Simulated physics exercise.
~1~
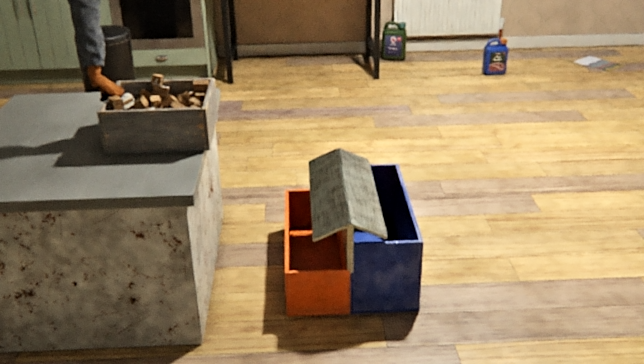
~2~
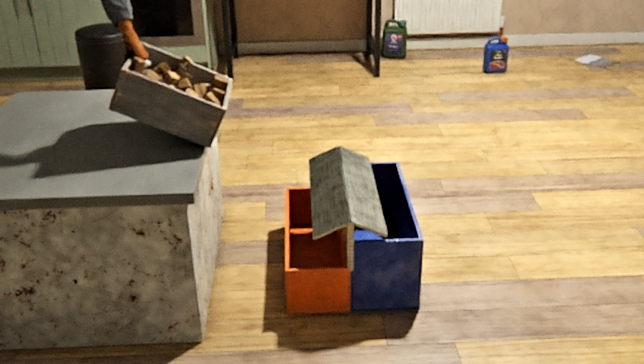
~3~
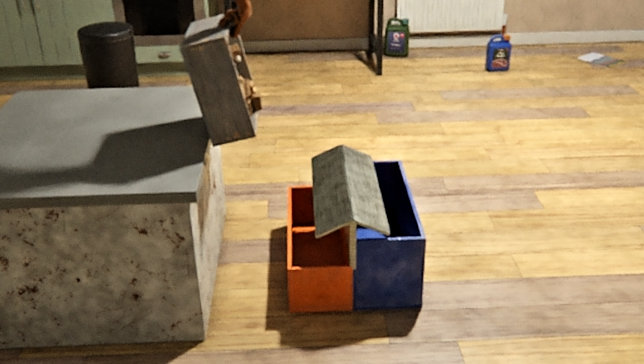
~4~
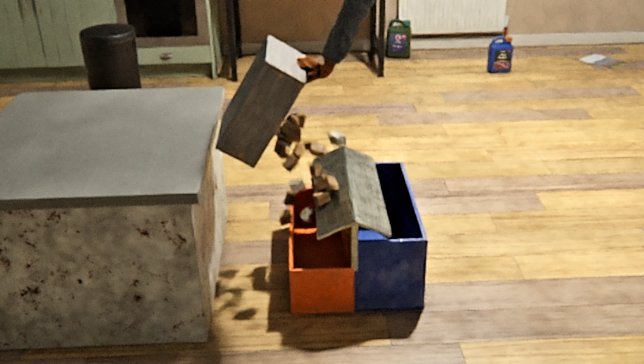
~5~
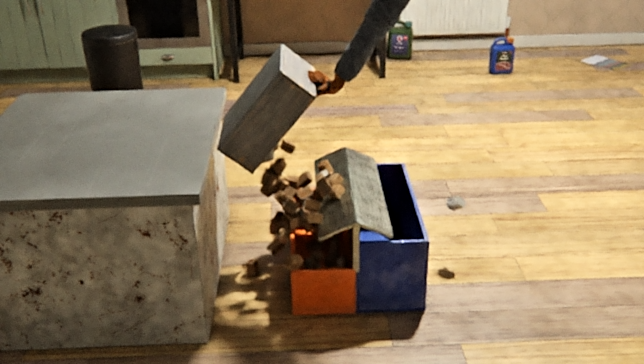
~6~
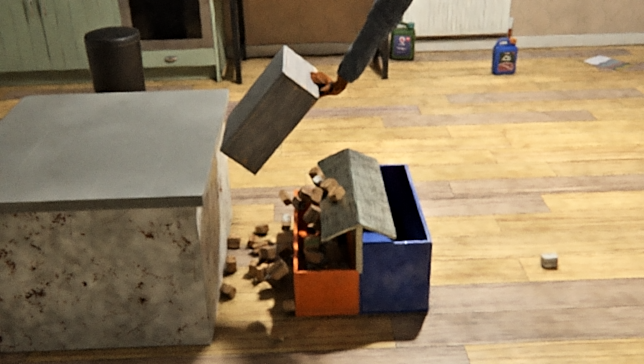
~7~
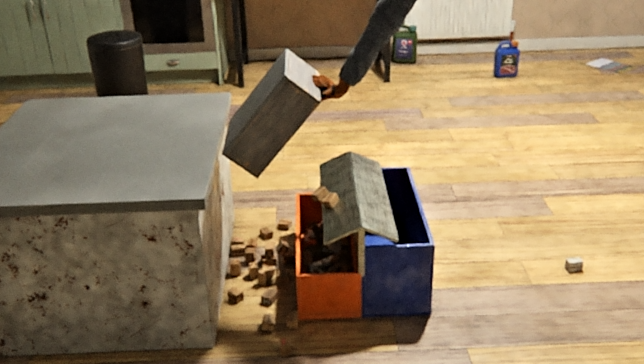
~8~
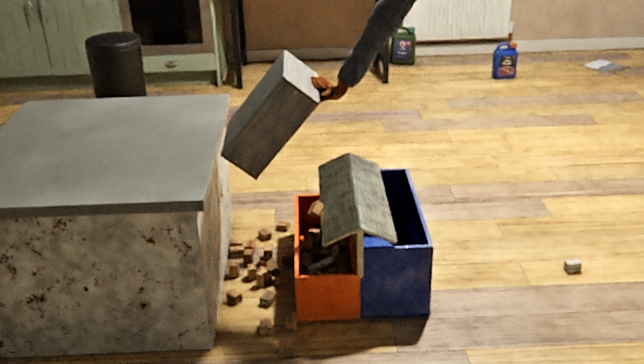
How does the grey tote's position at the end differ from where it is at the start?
At the start the grey tote sits upright on top of the bench. At the end it is farther to the right, held steeply tipped past the bench's edge, above the gap beside the orange box.
